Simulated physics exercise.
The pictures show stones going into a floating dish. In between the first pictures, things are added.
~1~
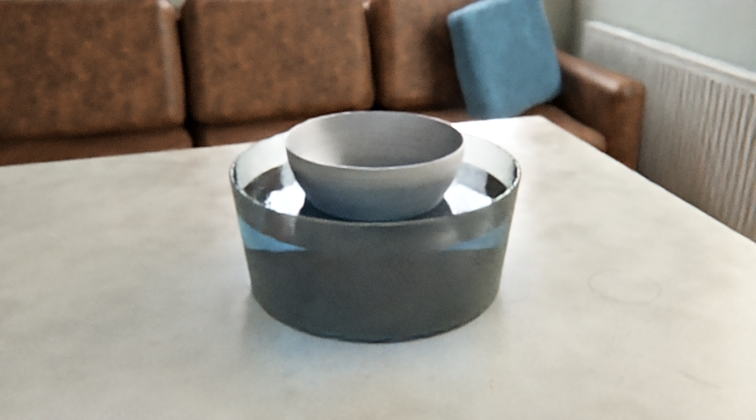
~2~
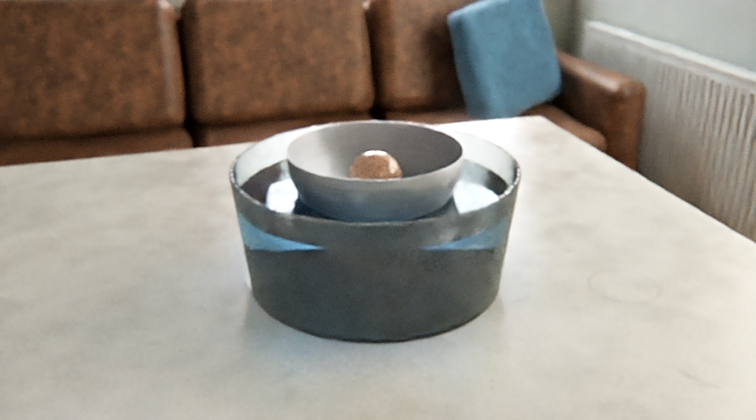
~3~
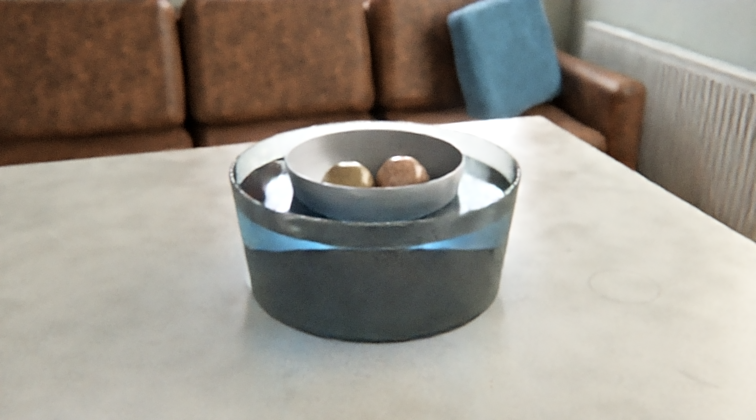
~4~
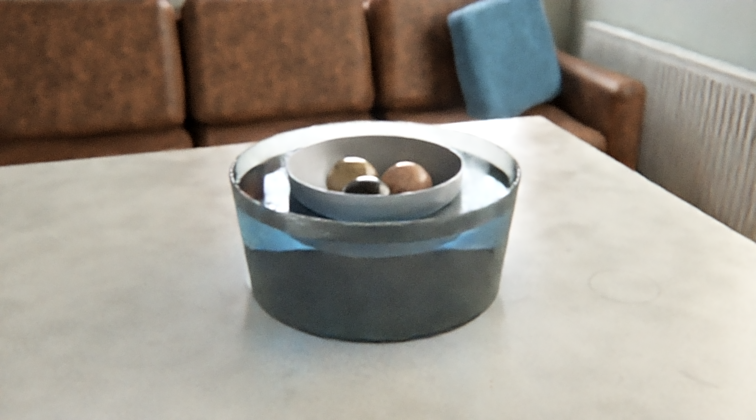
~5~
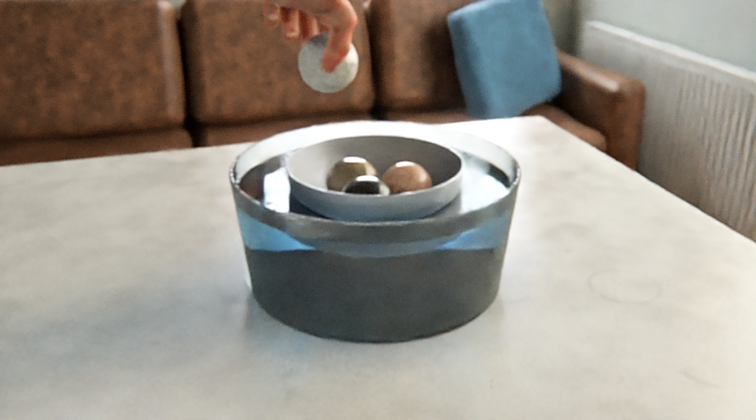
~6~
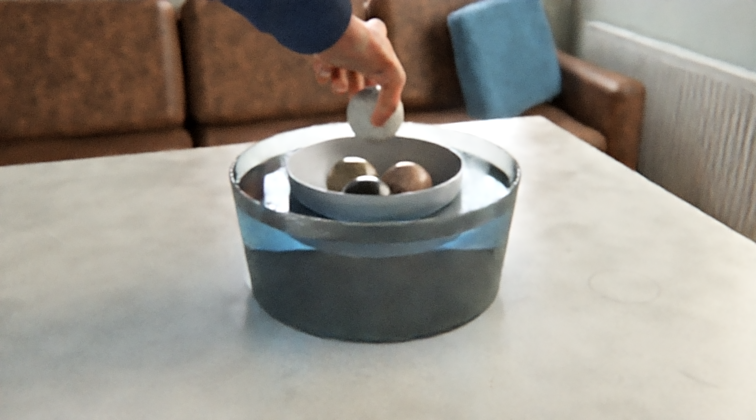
A grey bowl floating in a tub of water sat lower as one, then two, then three stones appeared in it, and then a hand brought a pale round stone down close above it.
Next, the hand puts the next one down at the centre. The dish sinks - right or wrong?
Wrong.
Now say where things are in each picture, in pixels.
Dish (375, 139) empty; most of its side above the surface, in the first frame.
Dish (375, 150) with one aboard; about two thirds of its side above the surface, in the second frame.
Dish (375, 157) with two aboard; about half of its side above the surface, in the third frame.
Dish (375, 163) with three aboard; about a third of its side above the surface, in the fourth frame.
Dish (375, 163) with three aboard; about a third of its side above the surface; the next stone in the hand at (328, 63), in the fifth frame.
Dish (375, 163) with three aboard; about a third of its side above the surface; the next stone in the hand at (375, 115), in the sixth frame.
Next, the stone is in and the dish dips.
After that, it steadies; about a fifth of its side above the surface.
Finally, the dish floats; about a fifth of its side above the surface.
